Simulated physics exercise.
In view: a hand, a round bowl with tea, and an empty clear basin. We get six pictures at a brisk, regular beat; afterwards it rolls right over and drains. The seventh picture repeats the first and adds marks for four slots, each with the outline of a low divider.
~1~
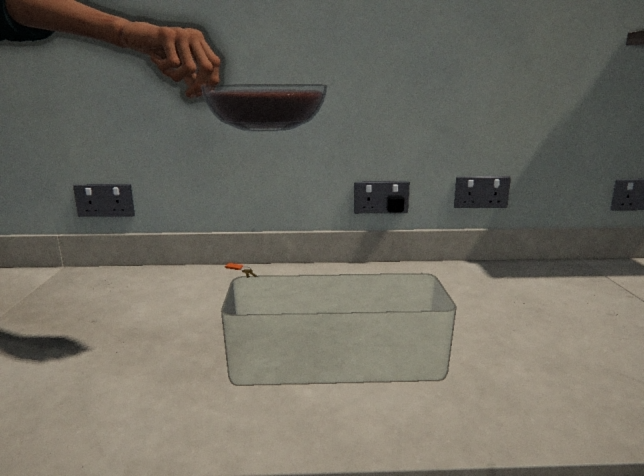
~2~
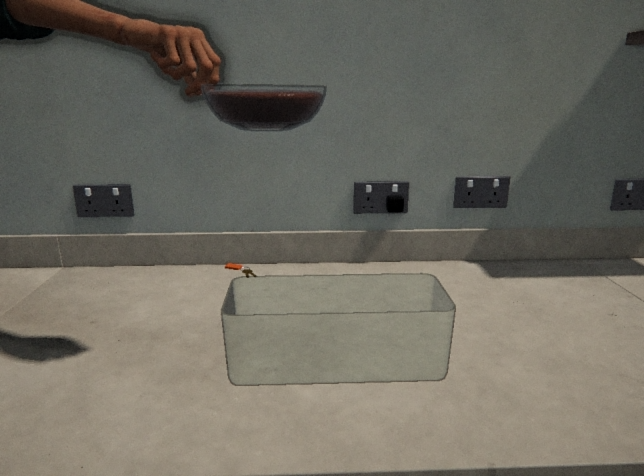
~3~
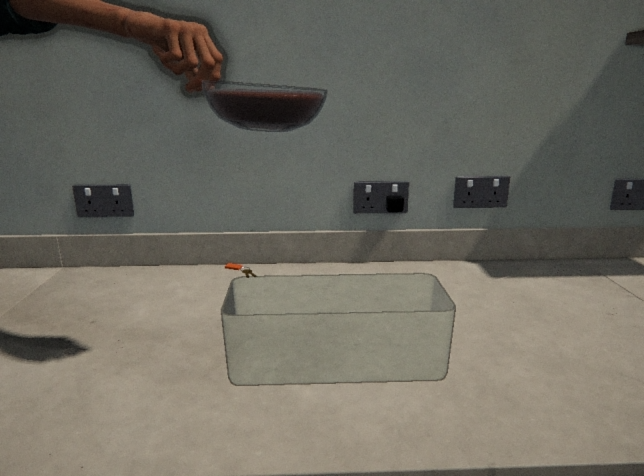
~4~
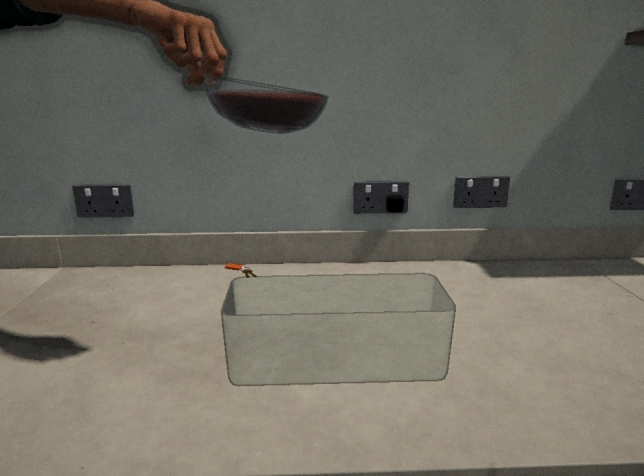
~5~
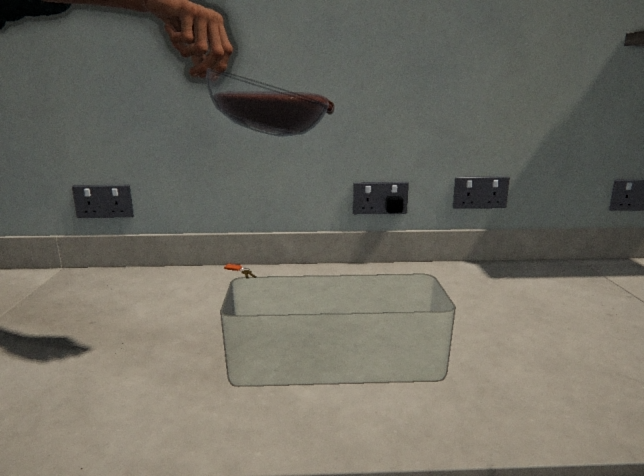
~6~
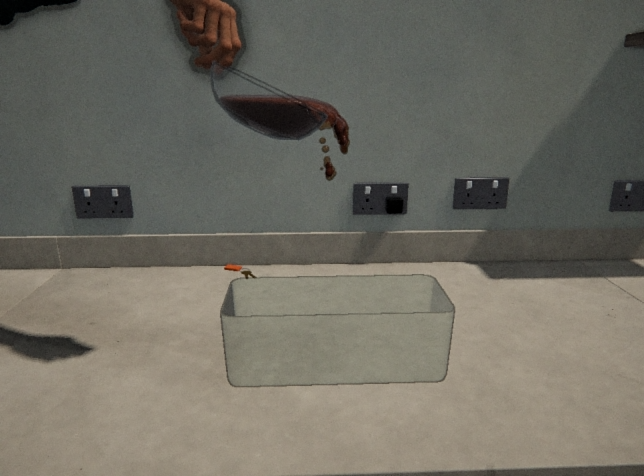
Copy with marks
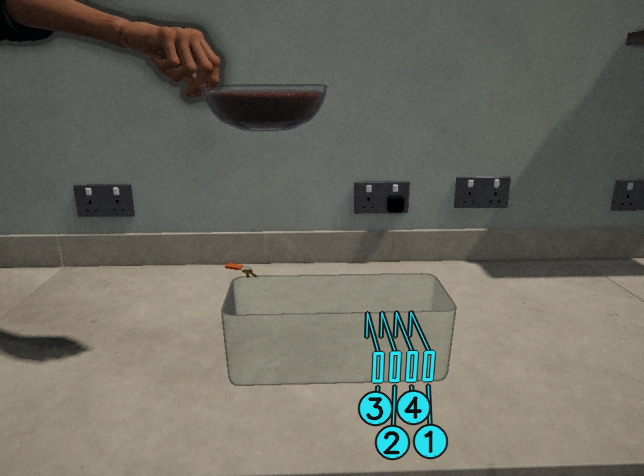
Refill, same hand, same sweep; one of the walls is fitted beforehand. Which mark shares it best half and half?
I would pick place 2.
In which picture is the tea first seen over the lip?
In picture 5.
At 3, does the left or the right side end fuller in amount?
More ends on the right.
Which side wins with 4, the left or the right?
The left side.
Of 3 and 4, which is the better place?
That would be 3.
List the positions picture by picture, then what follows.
Upright, lip at (325, 84); basin from (229, 382) to (447, 377); nothing has left yet, in the first picture.
Upright, lip at (324, 86); nothing has left yet, in the second picture.
Tipped about 4°, lip at (325, 89); nothing has left yet, in the third picture.
Tipped about 10°, lip at (326, 95); nothing has left yet, in the fourth picture.
Tipped about 17°, lip at (327, 104); tea is over the lip, down to (329, 111), in the fifth picture.
Tipped about 25°, lip at (326, 114); tea is over the lip, down to (329, 177), in the sixth picture.
On the marked copy, 1 at (428, 385); 2 at (394, 386); 3 at (377, 386); 4 at (411, 385).
With 1, about 91 % ends left of the wall and 5 % right of it; 4 % is lost outside.
With 2, about 47 % ends left of the wall and 50 % right of it; 3 % is lost outside.
With 3, about 28 % ends left of the wall and 68 % right of it; 4 % is lost outside.
With 4, about 78 % ends left of the wall and 18 % right of it; 4 % is lost outside.
